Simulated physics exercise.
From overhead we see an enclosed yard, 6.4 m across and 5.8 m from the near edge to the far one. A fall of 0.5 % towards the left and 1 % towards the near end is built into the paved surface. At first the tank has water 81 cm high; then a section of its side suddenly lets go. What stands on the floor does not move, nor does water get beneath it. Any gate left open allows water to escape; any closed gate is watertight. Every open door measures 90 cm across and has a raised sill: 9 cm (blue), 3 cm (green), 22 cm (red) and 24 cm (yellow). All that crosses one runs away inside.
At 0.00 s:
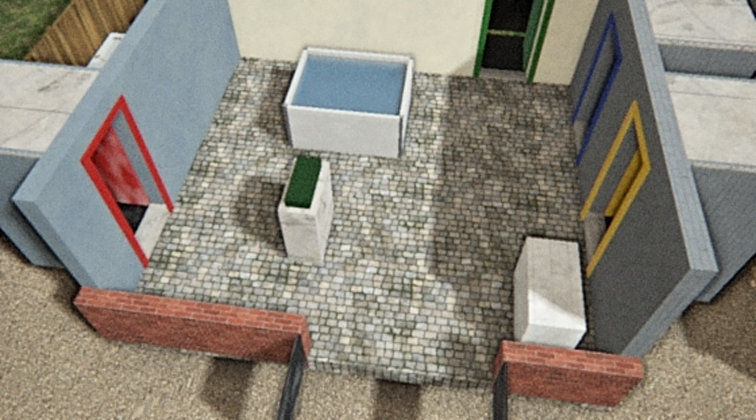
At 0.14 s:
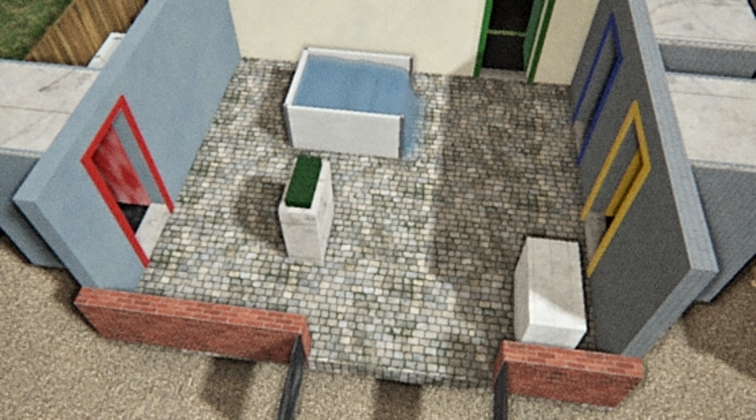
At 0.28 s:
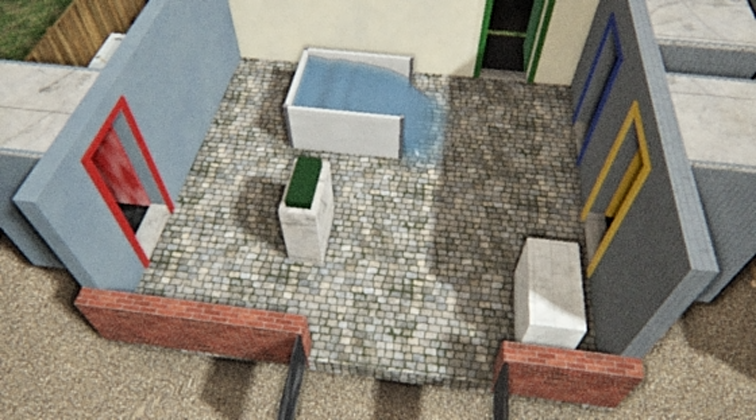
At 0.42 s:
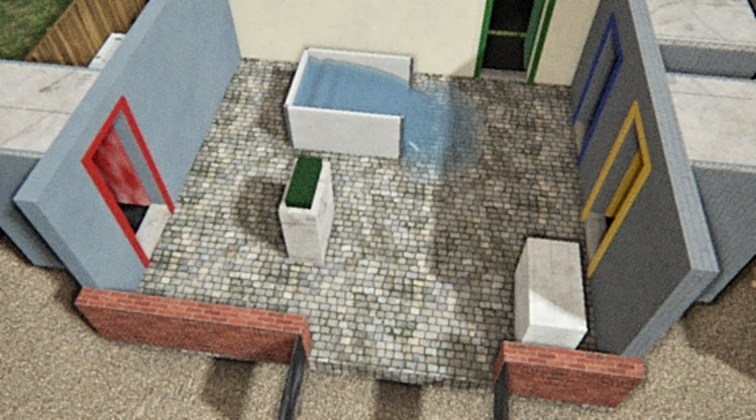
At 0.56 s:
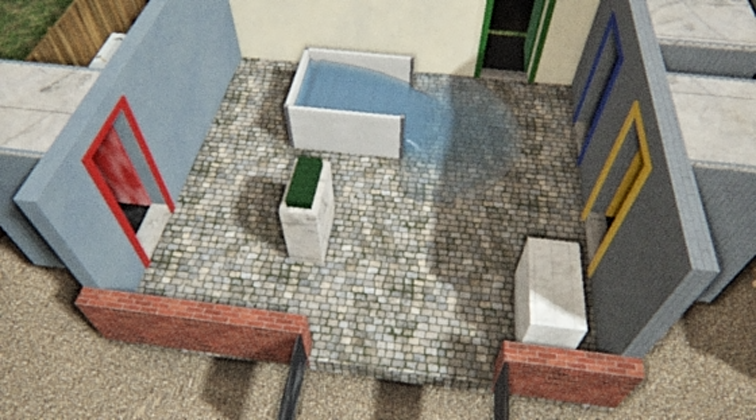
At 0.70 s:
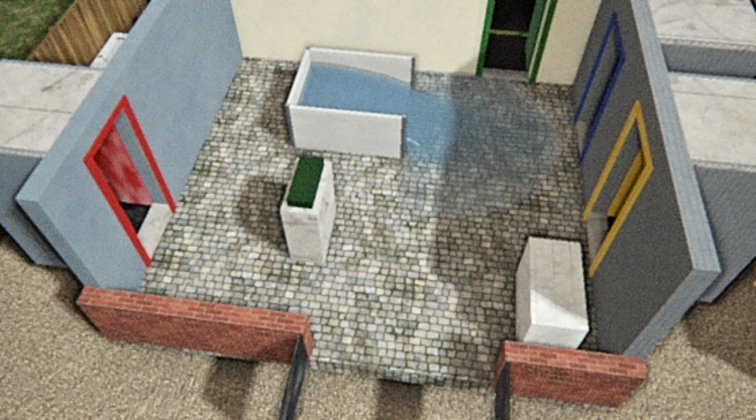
A paved yard with a red doorway on the left and yellow and blue ones on the right held a white tank, whose right side opened as water poured out and spread rightward across the stones.
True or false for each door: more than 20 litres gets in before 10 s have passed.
Blue door true, green door true, red door false, yellow door false.
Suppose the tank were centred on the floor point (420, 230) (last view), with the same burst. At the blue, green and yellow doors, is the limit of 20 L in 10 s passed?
So the blue door keeps within it, the green door tops the limit and the yellow door tops the limit.
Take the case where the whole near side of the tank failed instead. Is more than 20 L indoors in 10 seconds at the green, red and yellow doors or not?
So green stays lower, red stays lower, yellow stays lower.
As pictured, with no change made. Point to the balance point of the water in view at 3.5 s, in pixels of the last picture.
(485, 172).
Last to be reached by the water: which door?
Red.
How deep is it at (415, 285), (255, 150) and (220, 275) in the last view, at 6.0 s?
I'd read it as roughly 4, 0 and 3 cm, in that order.
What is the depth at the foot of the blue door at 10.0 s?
It's some 4.0 centimetres deep.
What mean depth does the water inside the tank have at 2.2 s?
Mean depth: About 20 cm.
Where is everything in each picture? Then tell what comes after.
The first picture shows still water, 81 cm deep, in the tank at (351, 85).
In the second picture, the front is at (404, 160), 0.8 m from the gap at (404, 112); 0.4 m2 of floor is under water; 81 cm left at the back of the tank.
In the third picture, the front is at (428, 165), 1.0 m from the gap at (404, 115); 1.2 m2 of floor is under water; 80 cm left at the back of the tank.
In the fourth picture, the front is at (468, 167), 1.4 m from the gap at (404, 117); 2.7 m2 of floor is under water; 72 cm left at the back of the tank.
In the fifth picture, the front is at (516, 150), 2.0 m from the gap at (404, 117); 4.7 m2 of floor is under water; 69 cm left at the back of the tank.
In the sixth picture, the front is at (556, 154), 2.6 m from the gap at (405, 118); 6.9 m2 of floor is under water; 67 cm left at the back of the tank.
After 1.4 s water covers 35 % of the floor and is deepest (42 cm) near (569, 90); blue door 22 cm at the sill, 83 L in, green door 13 cm at the sill, 11 L in, red door not reached, yellow door 14 cm at the sill, 0 L in.
After 2.2 s water covers 35 % of the floor and is deepest (35 cm) near (574, 145); blue door 31 cm at the sill, 215 L in, green door 11 cm at the sill, 46 L in, red door not reached, yellow door 20 cm at the sill, 0 L in.
After 3.5 s water covers 40 % of the floor and is deepest (30 cm) near (595, 378); blue door 16 cm at the sill, 328 L in, green door 13 cm at the sill, 121 L in, red door not reached, yellow door 12 cm at the sill, 0 L in.
After 6.0 s water covers 65 % of the floor and is deepest (18 cm) near (595, 378); blue door 6 cm at the sill, 345 L in, green door 7 cm at the sill, 179 L in, red door not reached, yellow door 13 cm at the sill, 0 L in.
After 10.0 s water covers 90 % of the floor and is deepest (10 cm) near (126, 317); blue door 4 cm at the sill, 345 L in, green door 2 cm at the sill, 190 L in, red door 6 cm at the sill, 0 L in, yellow door 5 cm at the sill, 0 L in.
